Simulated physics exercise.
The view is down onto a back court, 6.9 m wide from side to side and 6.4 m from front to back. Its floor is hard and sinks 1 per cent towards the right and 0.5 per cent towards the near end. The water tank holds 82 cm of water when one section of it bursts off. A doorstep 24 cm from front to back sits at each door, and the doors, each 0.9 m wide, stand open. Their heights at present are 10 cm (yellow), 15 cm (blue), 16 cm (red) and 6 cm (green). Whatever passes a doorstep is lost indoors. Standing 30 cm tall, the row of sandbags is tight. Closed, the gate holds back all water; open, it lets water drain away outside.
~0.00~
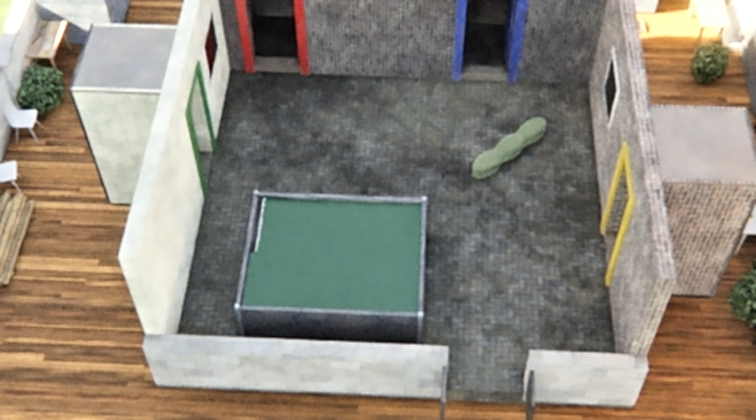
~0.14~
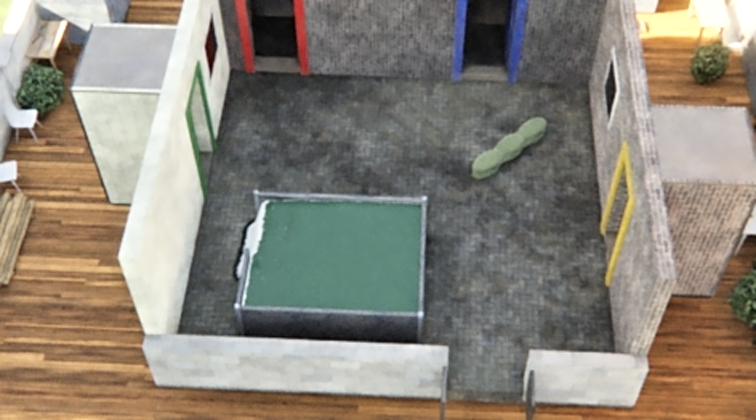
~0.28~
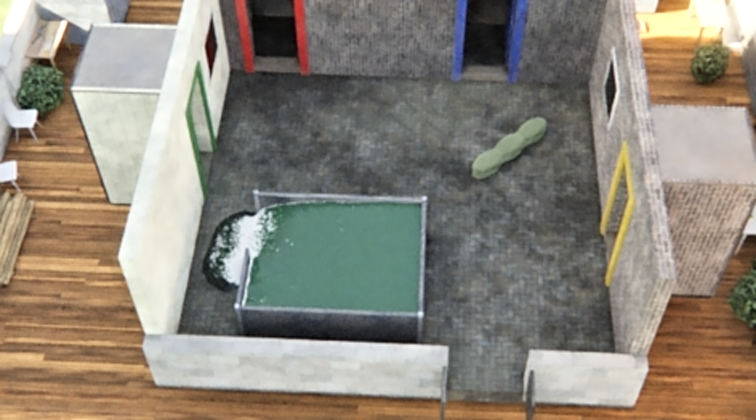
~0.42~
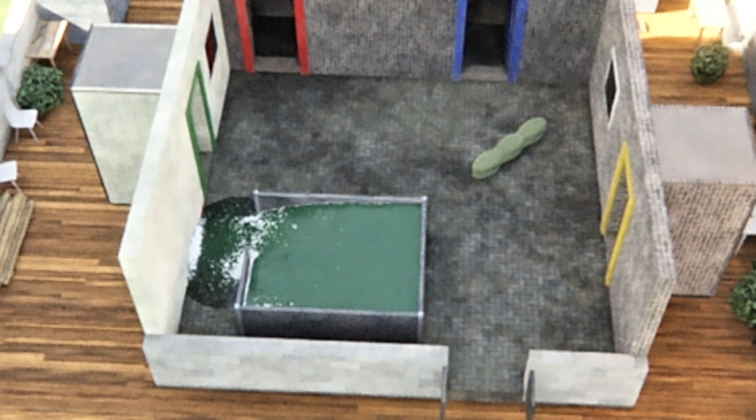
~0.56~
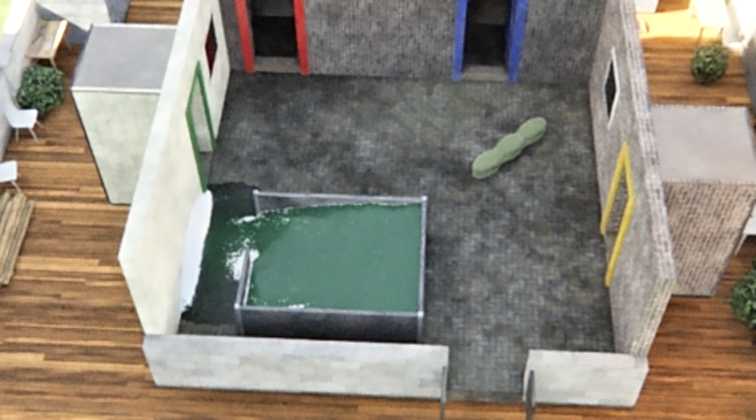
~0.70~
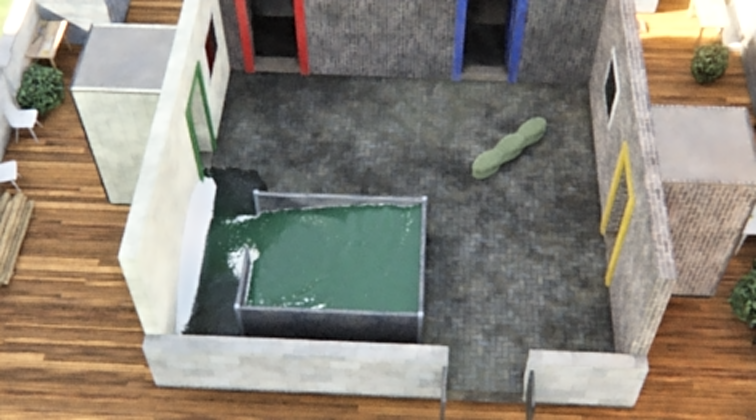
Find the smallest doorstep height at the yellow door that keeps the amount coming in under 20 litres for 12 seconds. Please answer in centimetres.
The smallest height is roughly 11.5 cm.
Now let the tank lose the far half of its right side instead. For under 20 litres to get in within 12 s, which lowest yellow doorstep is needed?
A minimum of about 35 cm.
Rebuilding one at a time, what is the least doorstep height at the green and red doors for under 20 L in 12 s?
Some 17 cm for green, some 27 cm for red.
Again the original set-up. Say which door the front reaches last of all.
Coming last is the yellow one.
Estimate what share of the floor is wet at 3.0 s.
Close to 40 per cent of it is wet.
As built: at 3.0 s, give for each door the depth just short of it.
Door by door, in centimetres - yellow 0, blue 0, red 31, green 15.
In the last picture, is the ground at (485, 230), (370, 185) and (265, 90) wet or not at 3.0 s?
1: Unwetted; 2: Unwetted; 3: Awash.
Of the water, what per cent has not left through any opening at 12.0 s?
I'd estimate some 86 in a hundred.
After 1.4 s water covers 15 % of the floor, deepest (62 cm) near (195, 248); it has not reached the yellow door.
After 3.0 s water covers 40 % of the floor, deepest (43 cm) near (174, 351); it has not reached the yellow door.
After 12.0 s water covers 95 % of the floor, deepest (18 cm) near (404, 373); 15 cm at the yellow door, 31 litres in over its 10 cm doorstep.
At the yellow door as built, the water arrived by 4.3 s and peaked near 16 cm at 10.4 s.
Run again over the same 12 s with other heights there, 27 litres in over 10.5 cm, 5 litres over 14.5 cm. The limit of 20 litres is kept from about 11.5 cm up.
